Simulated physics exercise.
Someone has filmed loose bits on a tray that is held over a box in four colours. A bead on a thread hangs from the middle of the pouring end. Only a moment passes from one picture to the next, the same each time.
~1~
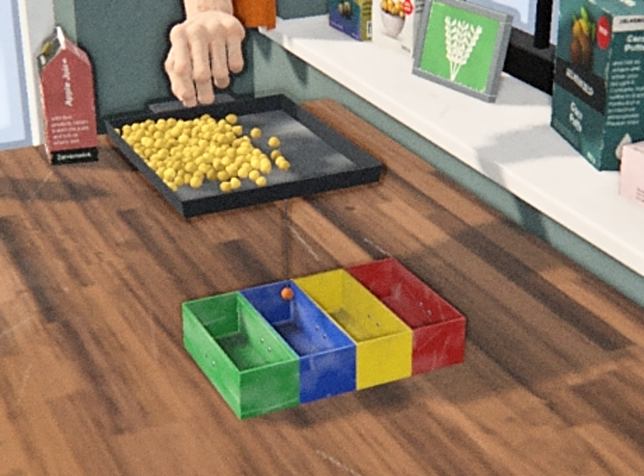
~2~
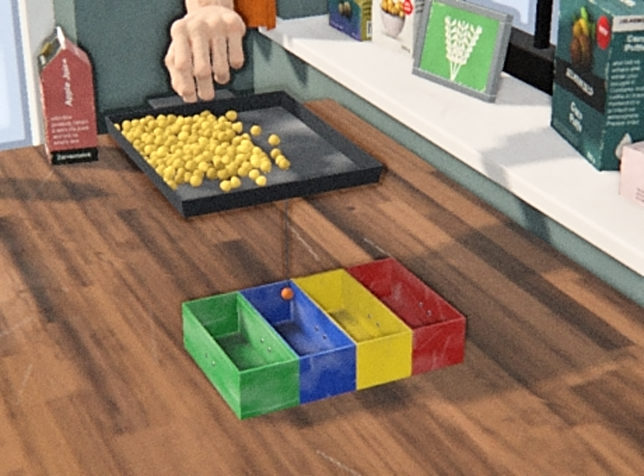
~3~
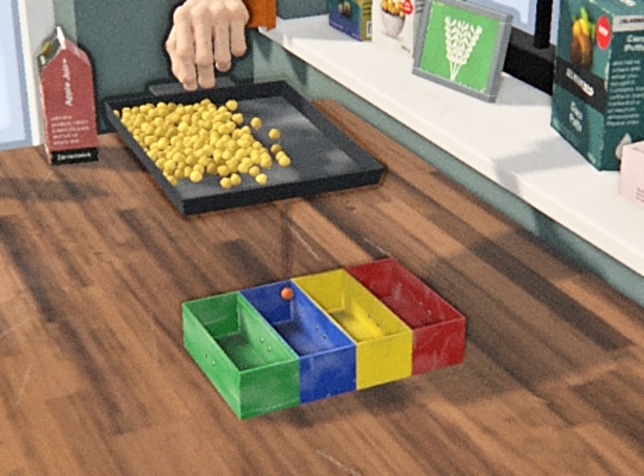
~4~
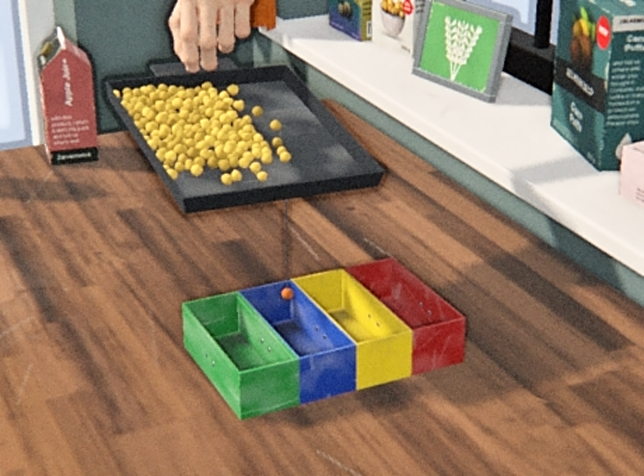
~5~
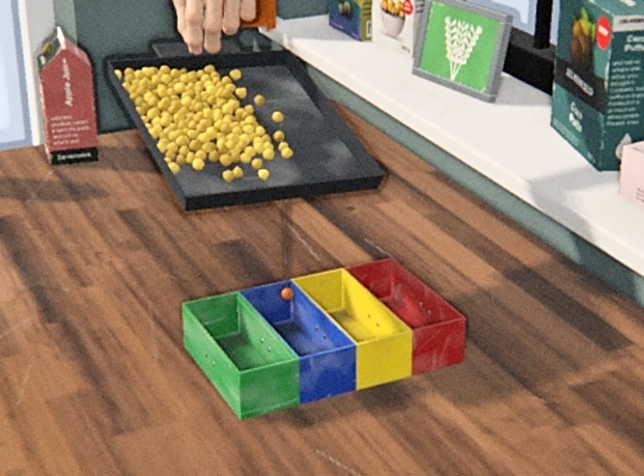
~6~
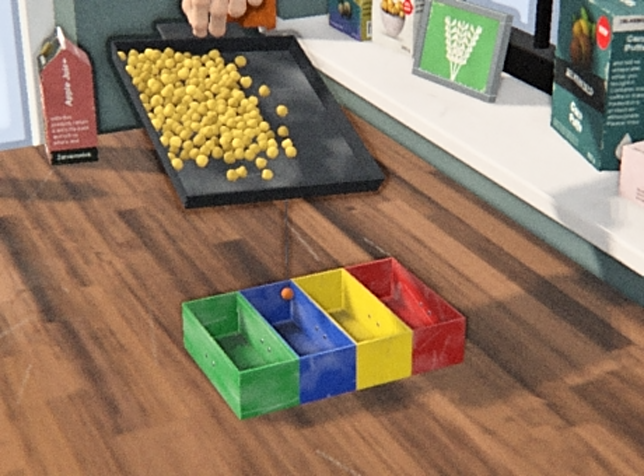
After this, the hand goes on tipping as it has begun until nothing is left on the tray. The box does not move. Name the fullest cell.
Most goes to the yellow cell.
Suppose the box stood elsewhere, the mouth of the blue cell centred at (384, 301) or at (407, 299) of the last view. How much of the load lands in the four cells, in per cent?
Roughly 70 per cent, and 60 per cent.
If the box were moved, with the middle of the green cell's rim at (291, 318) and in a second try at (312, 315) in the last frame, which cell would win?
One: The blue one. Two: The cell in blue.
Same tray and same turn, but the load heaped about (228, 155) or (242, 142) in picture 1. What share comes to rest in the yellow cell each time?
In turn 40 and 40 in a hundred.
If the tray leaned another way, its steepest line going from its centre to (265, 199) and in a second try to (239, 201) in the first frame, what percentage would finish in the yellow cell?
The first gives 10 %, the second 0 %.
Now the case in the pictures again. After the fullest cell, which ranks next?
In second place: The blue one.
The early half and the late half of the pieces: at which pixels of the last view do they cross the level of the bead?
Early half (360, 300), late half (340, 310).
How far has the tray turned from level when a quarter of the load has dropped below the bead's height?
Around 95° of tilt.
Shortly afterwards, tray tipped steeply; the bulk on the tray; only a few in the yellow cell; only a few in the red cell; only a few in the blue cell; a little falling or outside the box.
Next, tray tipped past a quarter turn; near half on the tray; a little in the yellow cell; a little in the blue cell; a little in the red cell; only a few in the green cell; a little falling or outside the box.
Some moments later, tray tipped past a quarter turn; near half in the yellow cell; near a quarter in the blue cell; a little in the red cell; a little in the green cell; a little falling or outside the box.
In the end, tray tipped past a quarter turn; near half in the yellow cell; near a quarter in the blue cell; a little in the red cell; a little in the green cell; a little outside the box.
